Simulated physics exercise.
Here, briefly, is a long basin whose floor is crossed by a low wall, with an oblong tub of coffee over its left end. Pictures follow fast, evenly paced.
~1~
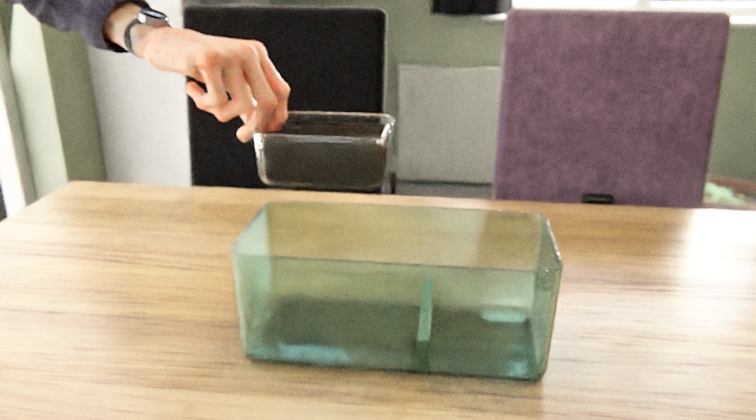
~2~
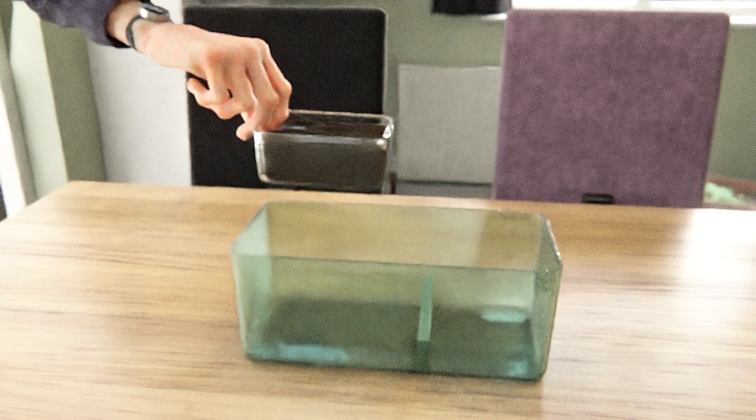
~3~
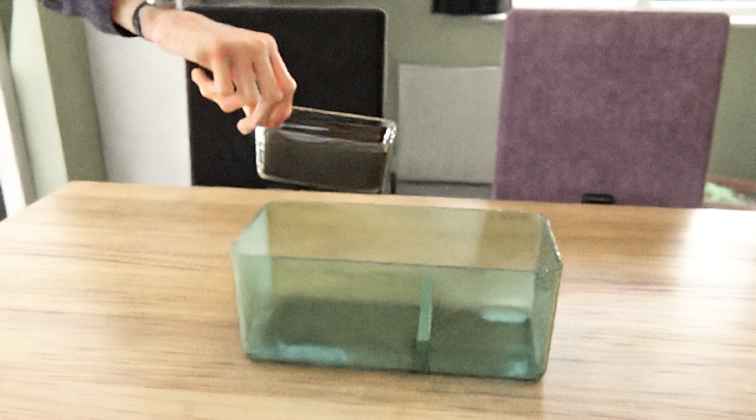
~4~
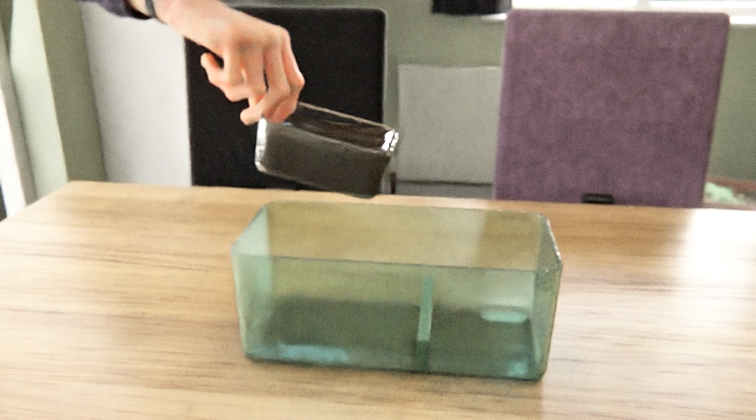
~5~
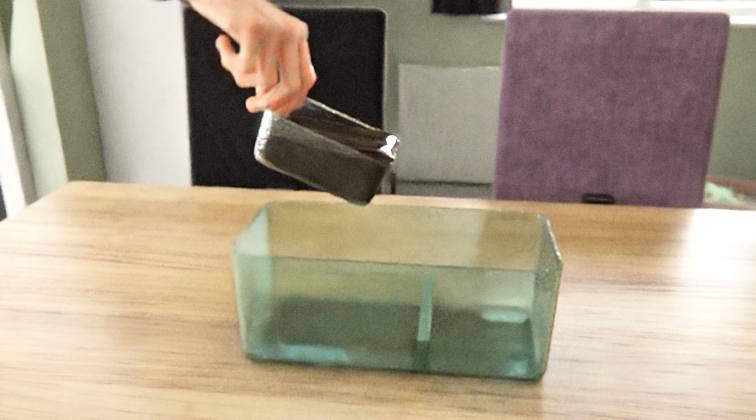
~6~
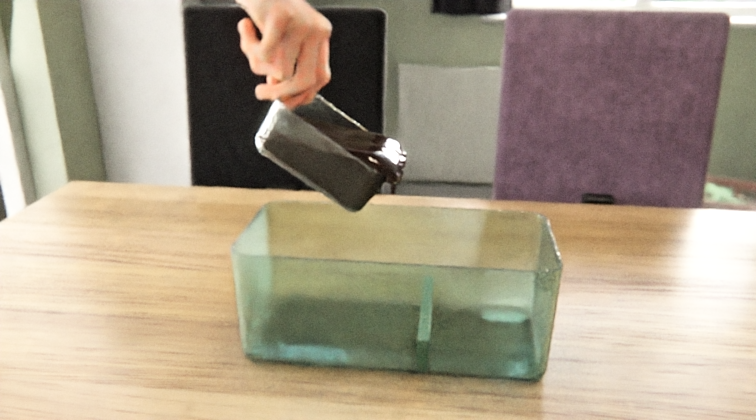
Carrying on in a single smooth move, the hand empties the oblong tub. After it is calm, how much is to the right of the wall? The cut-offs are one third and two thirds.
It falls between the two cut-offs.
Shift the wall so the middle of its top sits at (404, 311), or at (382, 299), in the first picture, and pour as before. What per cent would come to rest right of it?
First try: Roughly 75 per cent; second try: 85 per cent.
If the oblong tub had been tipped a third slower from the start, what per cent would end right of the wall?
It works out near 65 %.
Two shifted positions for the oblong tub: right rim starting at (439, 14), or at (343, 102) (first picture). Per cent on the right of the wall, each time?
You'd get around 75 per cent and then around 10 per cent.
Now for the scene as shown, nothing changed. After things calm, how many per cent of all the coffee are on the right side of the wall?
Close to 55 per cent.
A moment on, the tilt is 99° and 8 per cent is still to pour, 29 is left of the wall and 47 right of it.
Next, the tilt is 107° and 1 per cent is still to pour, 37 is left of the wall and 60 right of it.
Then the tilt is 107° and 0 per cent is still to pour, 43 is left of the wall and 56 right of it.
Later the tilt is 107° and 0 per cent is still to pour, 43 is left of the wall and 56 right of it.
In the end 43 per cent lies left of the wall, 56 right of it and 1 outside.
